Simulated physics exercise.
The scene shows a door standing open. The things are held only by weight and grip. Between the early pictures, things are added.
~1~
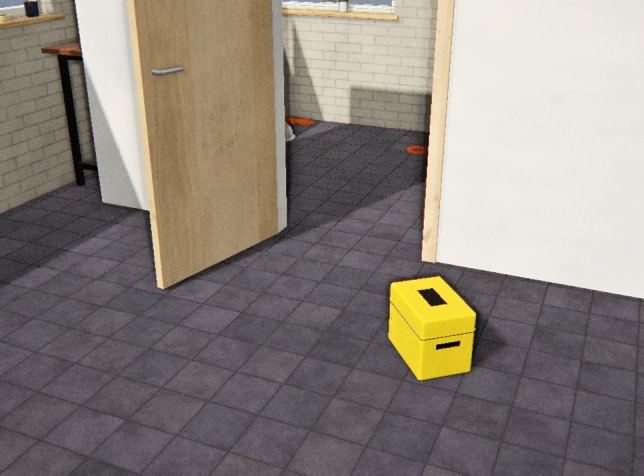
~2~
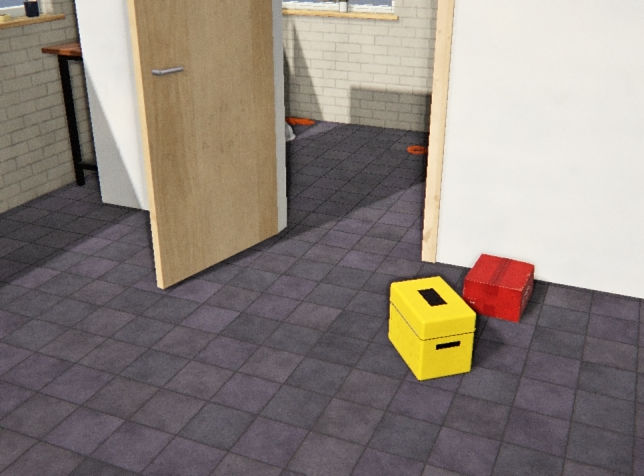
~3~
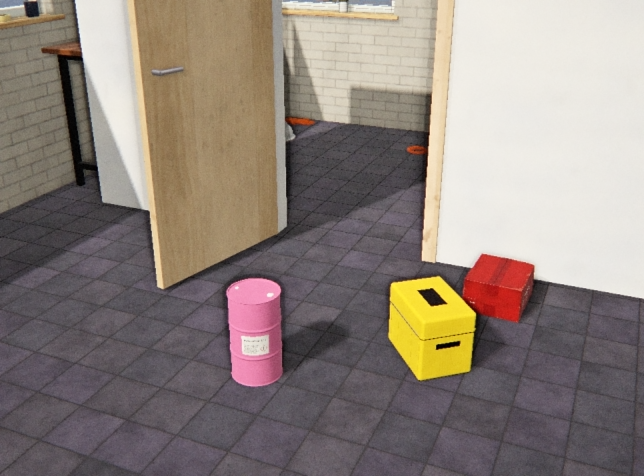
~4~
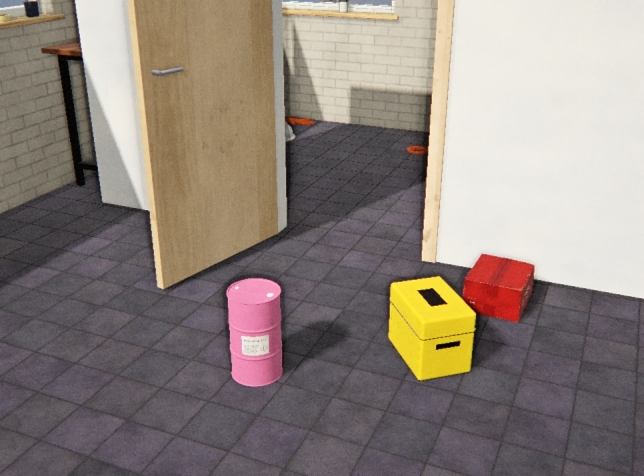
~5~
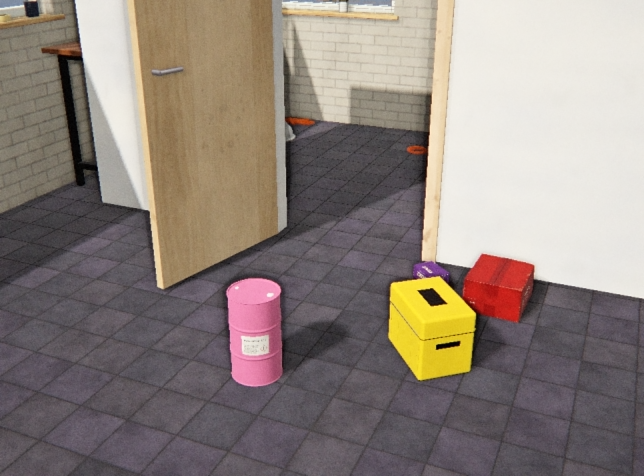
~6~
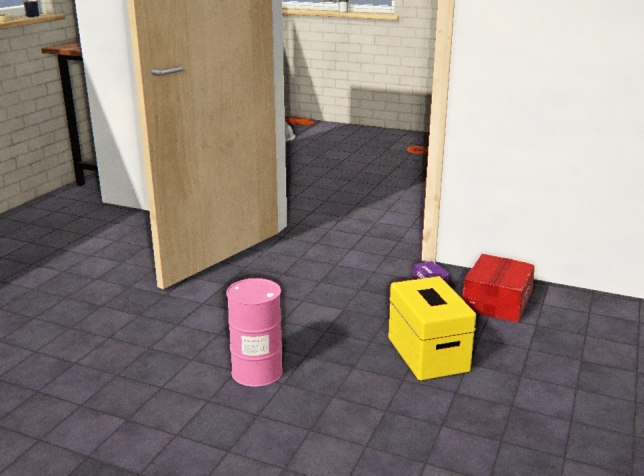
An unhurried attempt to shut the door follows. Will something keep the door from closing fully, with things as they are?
The gap disappears.
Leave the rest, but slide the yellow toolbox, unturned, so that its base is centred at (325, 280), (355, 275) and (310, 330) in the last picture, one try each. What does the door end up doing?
First try: It gets stuck; second try: It gets stuck; third try: It closes fully.
Then, 1.20 s after the last picture, door 73° open.
Then, 2.10 s after the last picture, door 34° open.
At rest, door 0° open; all 4 in place. Seen from the same camera at the end, purple box near (431, 278).
